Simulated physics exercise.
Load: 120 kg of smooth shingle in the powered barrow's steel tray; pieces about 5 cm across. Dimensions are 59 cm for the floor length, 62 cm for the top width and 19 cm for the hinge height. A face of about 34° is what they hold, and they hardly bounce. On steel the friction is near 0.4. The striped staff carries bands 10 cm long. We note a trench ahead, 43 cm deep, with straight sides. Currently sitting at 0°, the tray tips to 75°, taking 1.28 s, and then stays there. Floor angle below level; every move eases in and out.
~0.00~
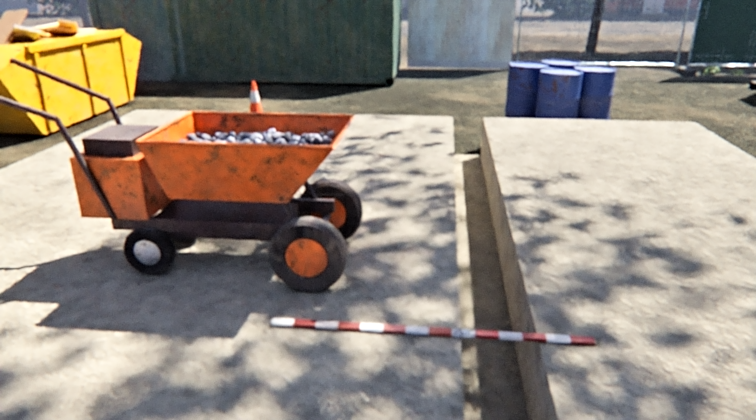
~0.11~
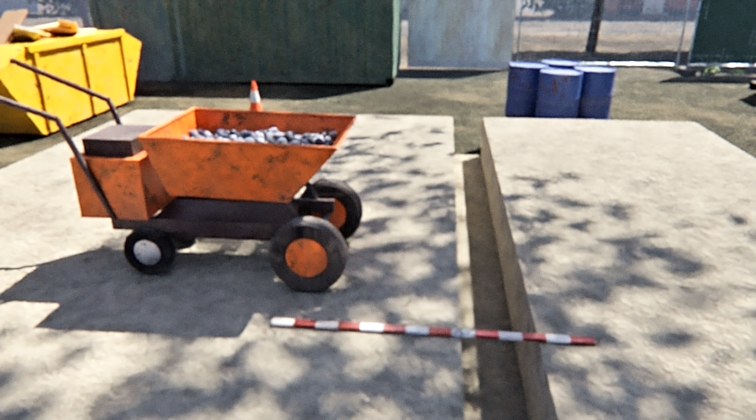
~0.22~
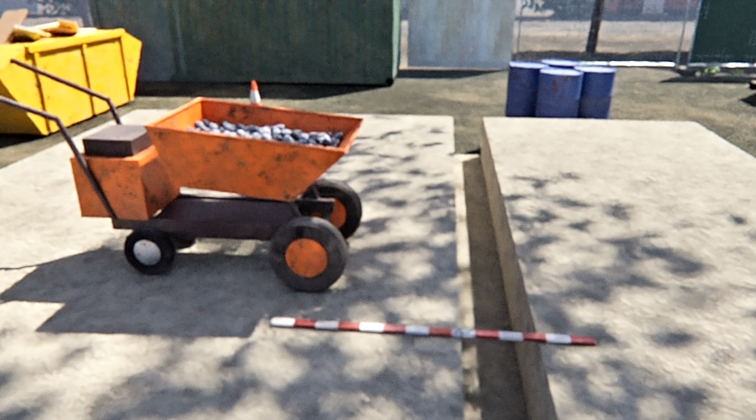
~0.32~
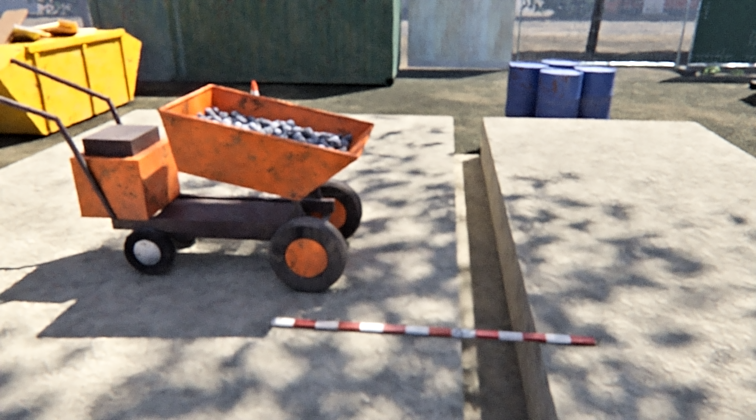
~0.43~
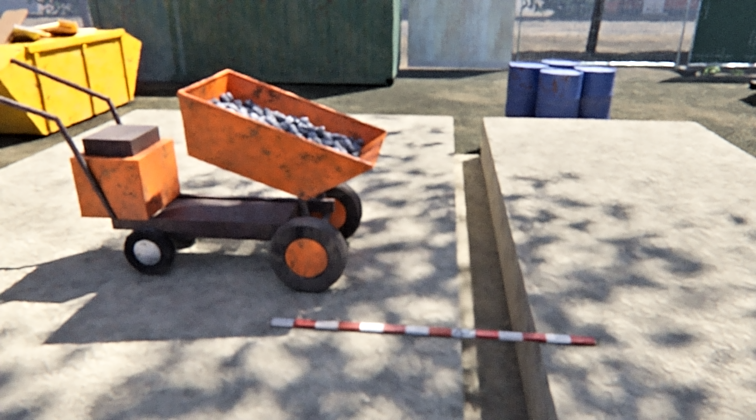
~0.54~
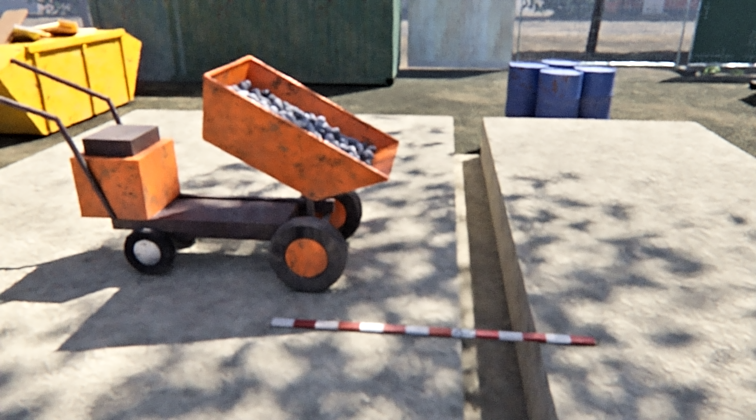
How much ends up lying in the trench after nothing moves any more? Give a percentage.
A share of about 94 per cent.
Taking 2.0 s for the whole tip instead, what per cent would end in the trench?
It'd be some 95 per cent.
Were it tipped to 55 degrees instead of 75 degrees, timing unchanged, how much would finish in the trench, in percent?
Roughly 55%.
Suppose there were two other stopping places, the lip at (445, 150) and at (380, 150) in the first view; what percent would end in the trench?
5 % and 65 %.
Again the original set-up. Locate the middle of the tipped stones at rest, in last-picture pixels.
I'd point somewhere around (487, 326).
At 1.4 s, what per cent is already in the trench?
Roughly 55% by that time.
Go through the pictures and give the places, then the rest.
In the first frame, the tray is at 0°, its lip at (333, 148); the top of the load is at (271, 137).
The second frame shows lip at (336, 149), floor tilted 2°, highest stones at (255, 135); the stones move at 0.3 m/s on average.
The third frame shows lip at (345, 152), floor tilted 6°, highest stones at (226, 129); the stones move at 0.5 m/s on average.
In the fourth frame, the tray is at 12°, its lip at (358, 158); the top of the load is at (216, 117); the stones move at 0.6 m/s on average.
The fifth frame shows lip at (373, 167), floor tilted 20°, highest stones at (225, 103); the stones move at 0.8 m/s on average.
In the sixth frame, the tray is at 29°, its lip at (388, 179); the top of the load is at (242, 91); the stones move at 0.8 m/s on average.
After 1.0 s the floor is at 63°; 100 % in the tray; the foremost stones are at (432, 214).
After 1.4 s the floor is at 75°; 36 % in the tray, 11 % short of the trench, 53 % in the trench; the foremost stones are at (517, 329).
After 1.7 s the floor is at 75°; 7 % in the tray, 11 % short of the trench, 83 % in the trench; the foremost stones are at (523, 325).
After 3.7 s the floor is at 75°; 0 % in the tray, 6 % short of the trench, 94 % in the trench; the foremost stones are at (522, 307).
